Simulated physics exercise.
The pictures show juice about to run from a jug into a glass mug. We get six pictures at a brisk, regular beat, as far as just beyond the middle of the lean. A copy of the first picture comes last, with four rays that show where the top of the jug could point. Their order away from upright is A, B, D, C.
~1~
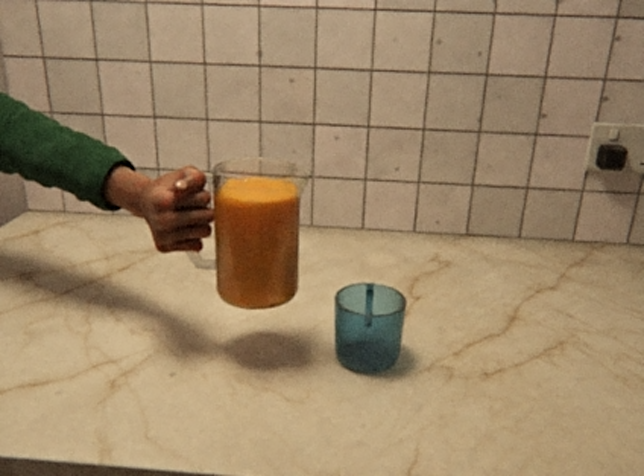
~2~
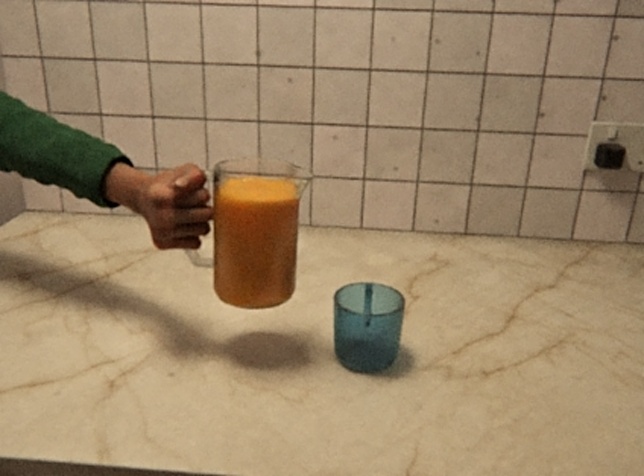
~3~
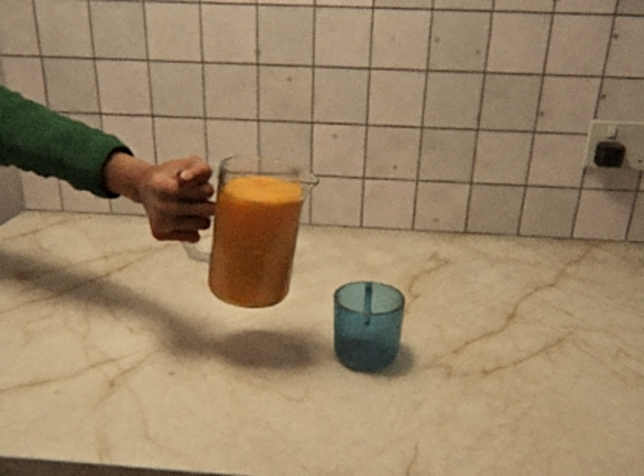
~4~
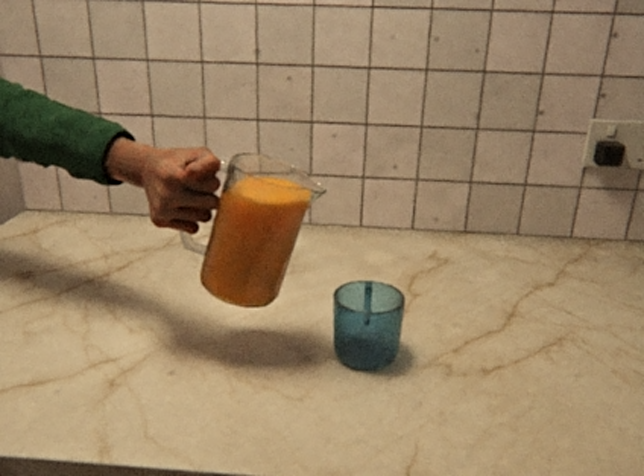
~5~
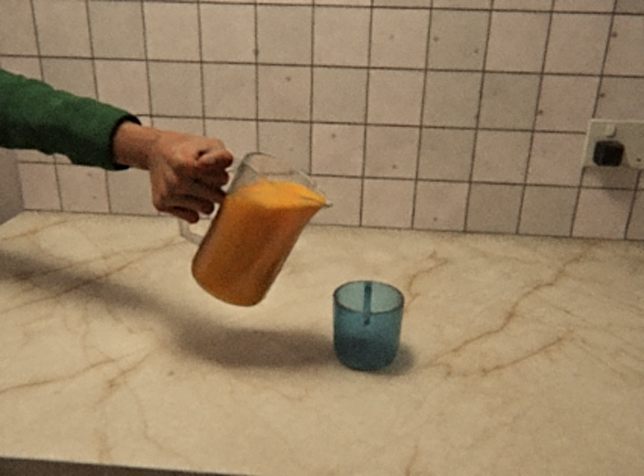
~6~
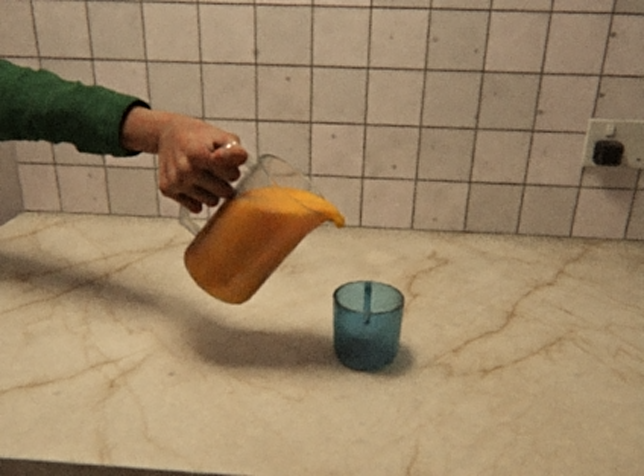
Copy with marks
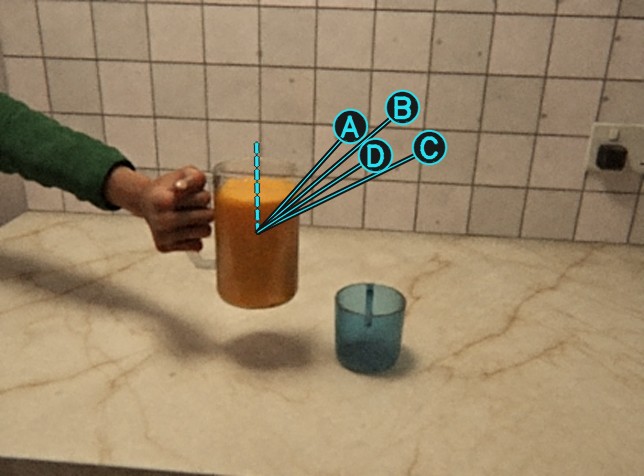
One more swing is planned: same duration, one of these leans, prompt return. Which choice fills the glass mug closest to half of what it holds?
Mark D does it best.
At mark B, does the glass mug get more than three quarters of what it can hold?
No, it does not.
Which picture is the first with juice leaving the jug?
In picture 6.
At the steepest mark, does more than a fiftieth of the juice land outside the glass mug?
No.
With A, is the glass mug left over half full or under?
Under half.
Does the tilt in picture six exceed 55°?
No.
On the marked copy, A at (340, 140); B at (390, 118); C at (414, 155); D at (361, 164).
With A, the glass mug ends with about 19 % of what it can hold.
With B, the glass mug ends with about 32 % of what it can hold.
With C, the glass mug ends with about 65 % of what it can hold.
With D, the glass mug ends with about 47 % of what it can hold.
